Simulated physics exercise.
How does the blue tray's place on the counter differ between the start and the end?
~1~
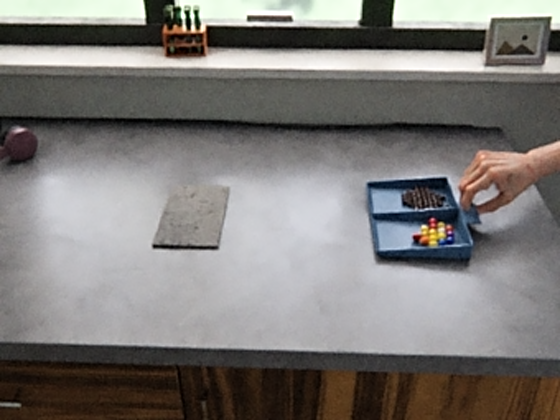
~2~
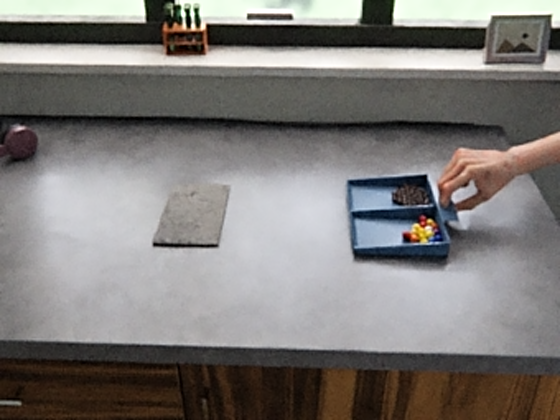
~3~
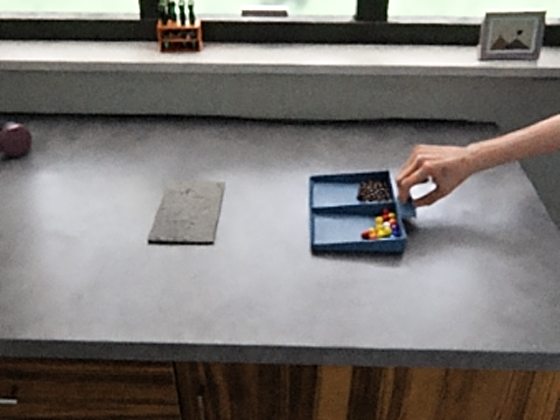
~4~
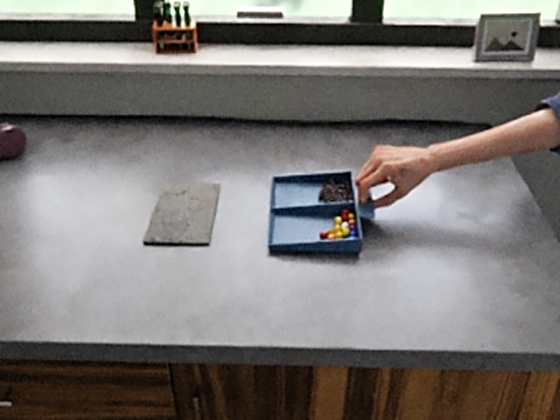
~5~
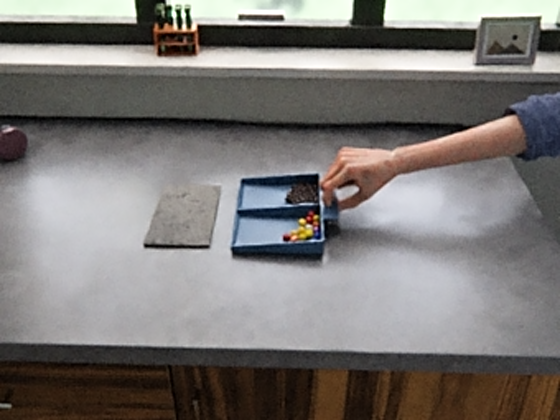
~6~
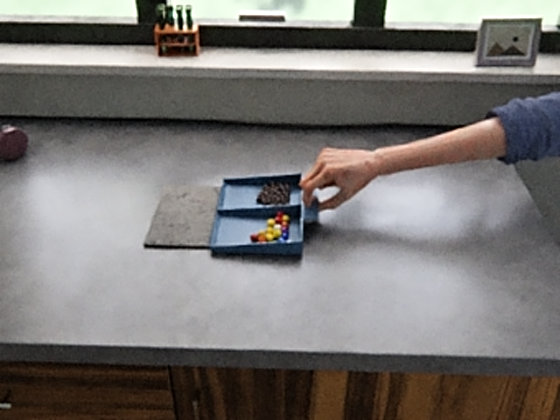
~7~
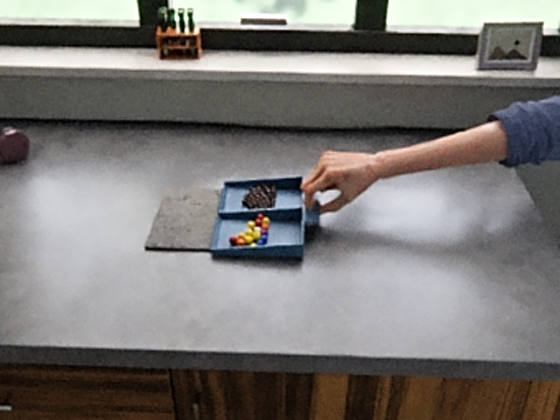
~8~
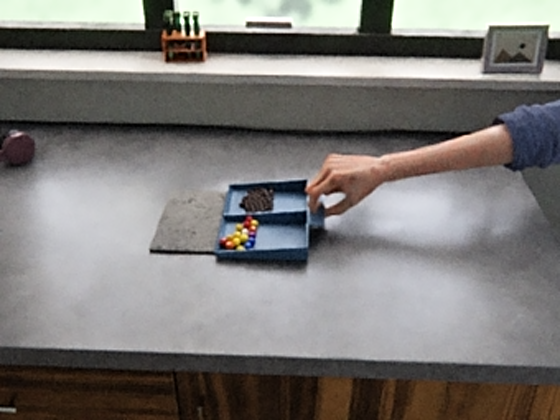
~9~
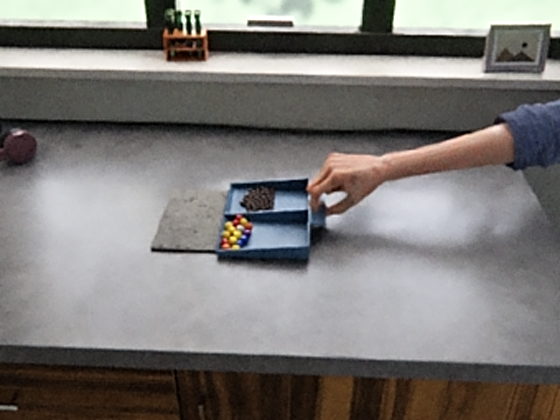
At the start the tray sits towards the right side of the counter, well away from the grey slab. By the end it is further left, resting against the slab's right edge.
Blue divided tray pushed left by a hand, stopping against a grey slab as beads and dark pieces slide towards its front rim.
